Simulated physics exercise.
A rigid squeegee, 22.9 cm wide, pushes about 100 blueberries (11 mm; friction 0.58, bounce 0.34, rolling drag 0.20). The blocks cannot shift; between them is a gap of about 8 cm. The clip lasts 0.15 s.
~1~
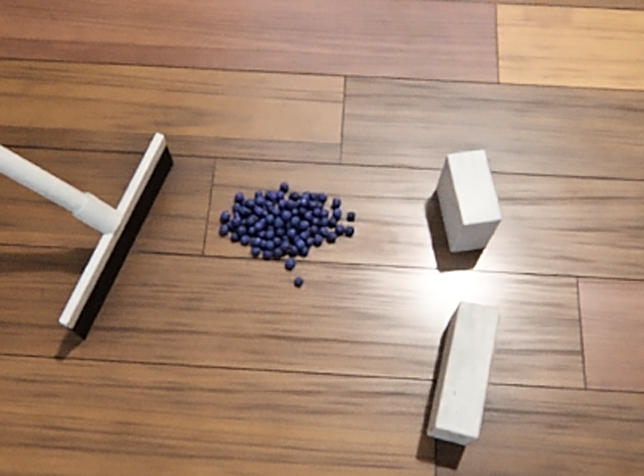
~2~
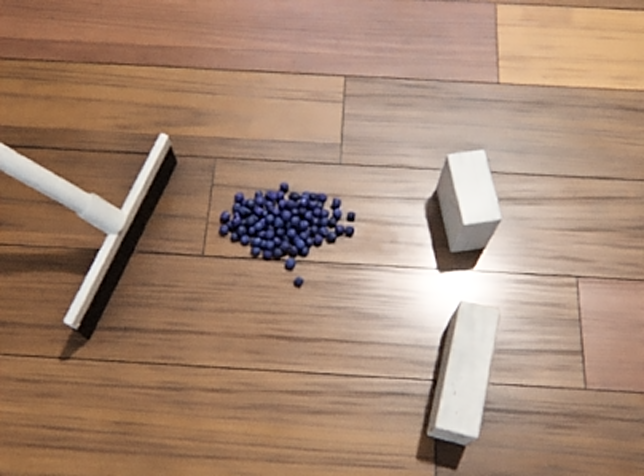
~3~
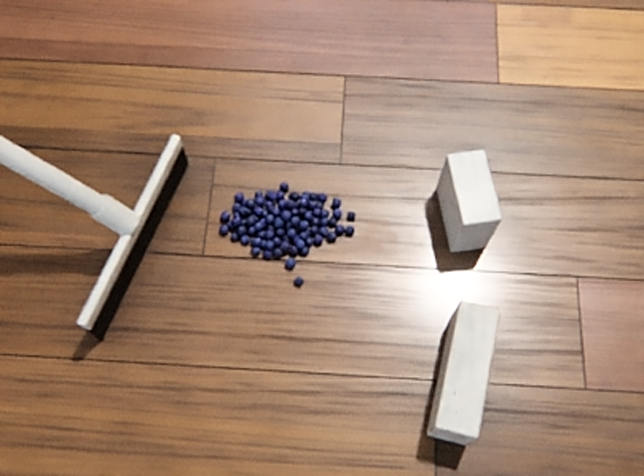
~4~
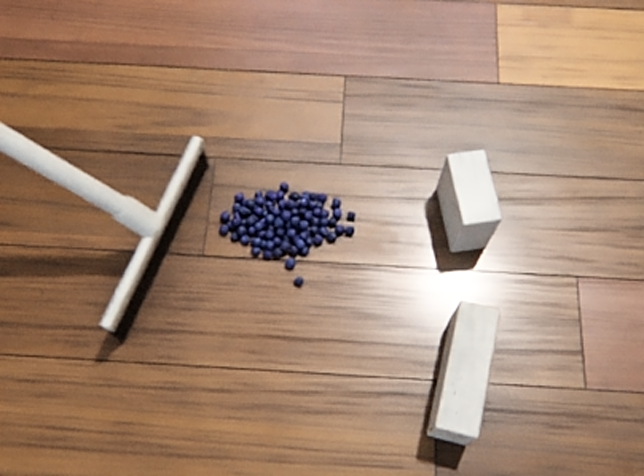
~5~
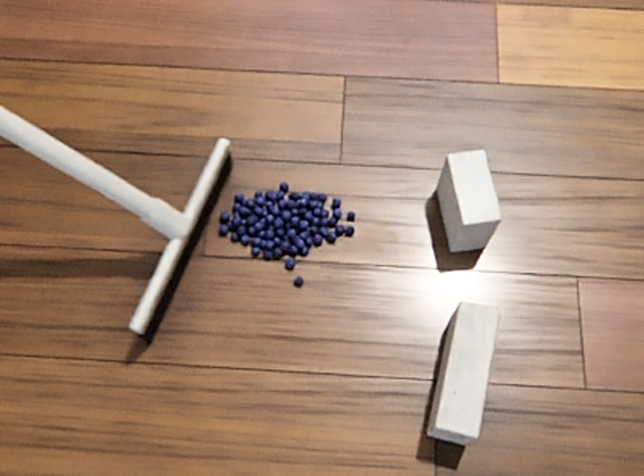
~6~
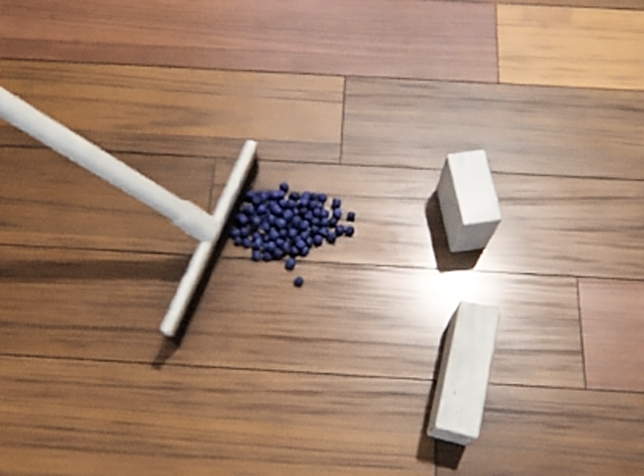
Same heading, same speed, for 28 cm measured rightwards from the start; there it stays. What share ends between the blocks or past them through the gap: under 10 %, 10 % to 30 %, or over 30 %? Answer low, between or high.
In or through the gap: Between.
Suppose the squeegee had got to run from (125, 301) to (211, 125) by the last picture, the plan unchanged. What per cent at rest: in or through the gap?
Through 0.
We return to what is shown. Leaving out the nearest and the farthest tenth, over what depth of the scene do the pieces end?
Some 18 cm.
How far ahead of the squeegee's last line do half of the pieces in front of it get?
Roughly 6 cm.
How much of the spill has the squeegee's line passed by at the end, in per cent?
About 0 per cent.
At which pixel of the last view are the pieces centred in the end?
Around (434, 254).
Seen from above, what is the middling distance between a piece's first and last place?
Some 20 cm.
Then, 0.15 s after the last picture, squeegee 25 cm from its start, spill 16 cm wide; round the far block 5 %, held up before the blocks 95 %.
Then, 0.30 s after the last picture, squeegee 28 cm from its start, spill 23 cm wide; in or through the gap 10 %, round the far block 10 %, held up before the blocks 80 %.
Then, 0.43 s after the last picture, squeegee 28 cm from its start, spill 25 cm wide; in or through the gap 15 %, round the far block 10 %, held up before the blocks 75 %.
In the end, in or through the gap 15 %, round the near block 0 %, round the far block 10 %, held up before the blocks 75 %.
